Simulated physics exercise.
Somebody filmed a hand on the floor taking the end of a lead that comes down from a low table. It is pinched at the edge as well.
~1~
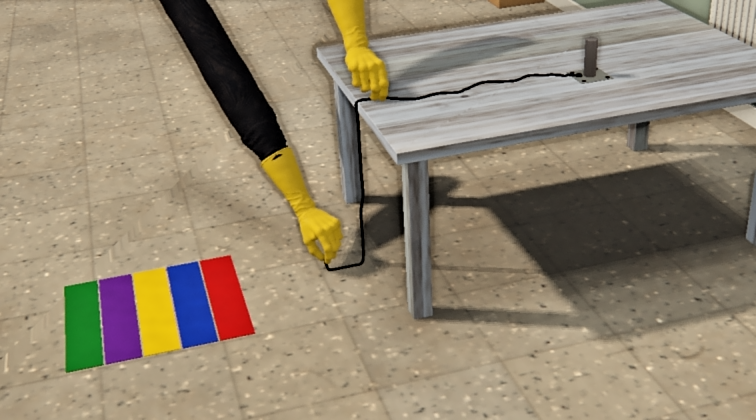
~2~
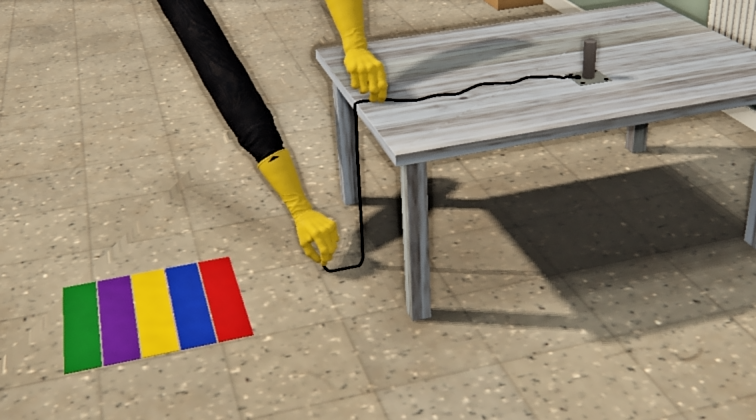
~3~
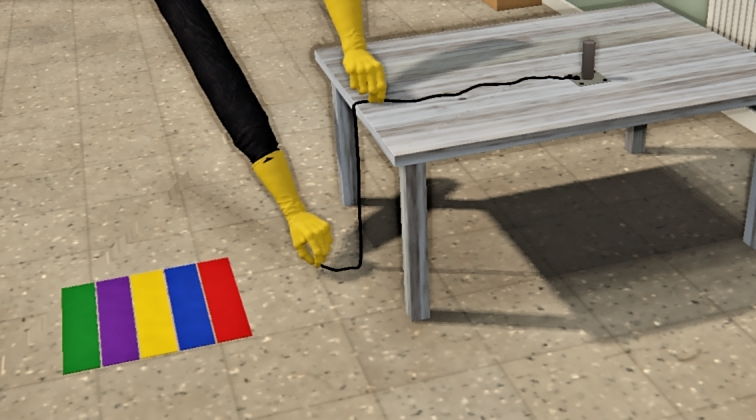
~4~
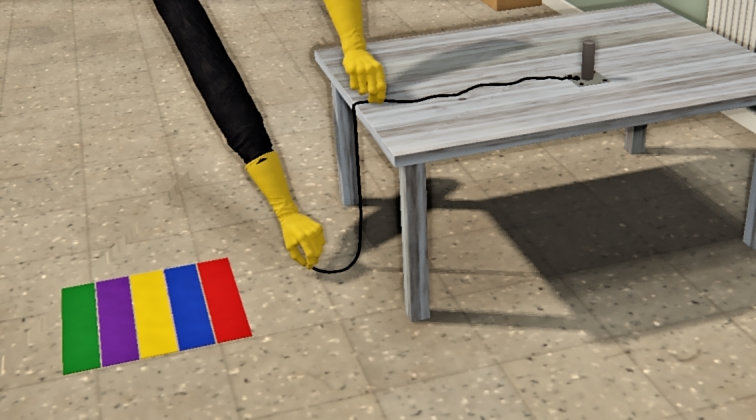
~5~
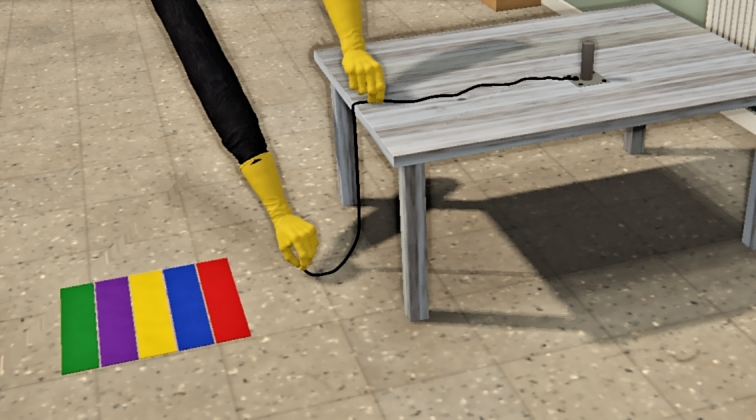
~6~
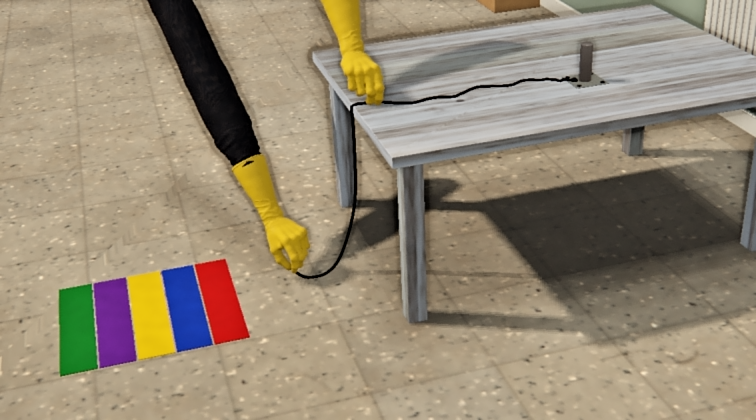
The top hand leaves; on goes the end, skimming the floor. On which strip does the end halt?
The end stops over the blue strip.
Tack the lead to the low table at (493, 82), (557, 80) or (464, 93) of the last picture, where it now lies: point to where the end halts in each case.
Try by try, around (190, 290), (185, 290) and (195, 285).
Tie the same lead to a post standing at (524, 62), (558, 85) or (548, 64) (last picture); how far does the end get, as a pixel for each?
Near (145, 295), (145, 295) and (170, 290).
Soon after, end near (238, 279); short of the strips.
After that, end near (202, 285); over red.
At the stop, end near (181, 289); over blue. It gets as far as the blue strip.
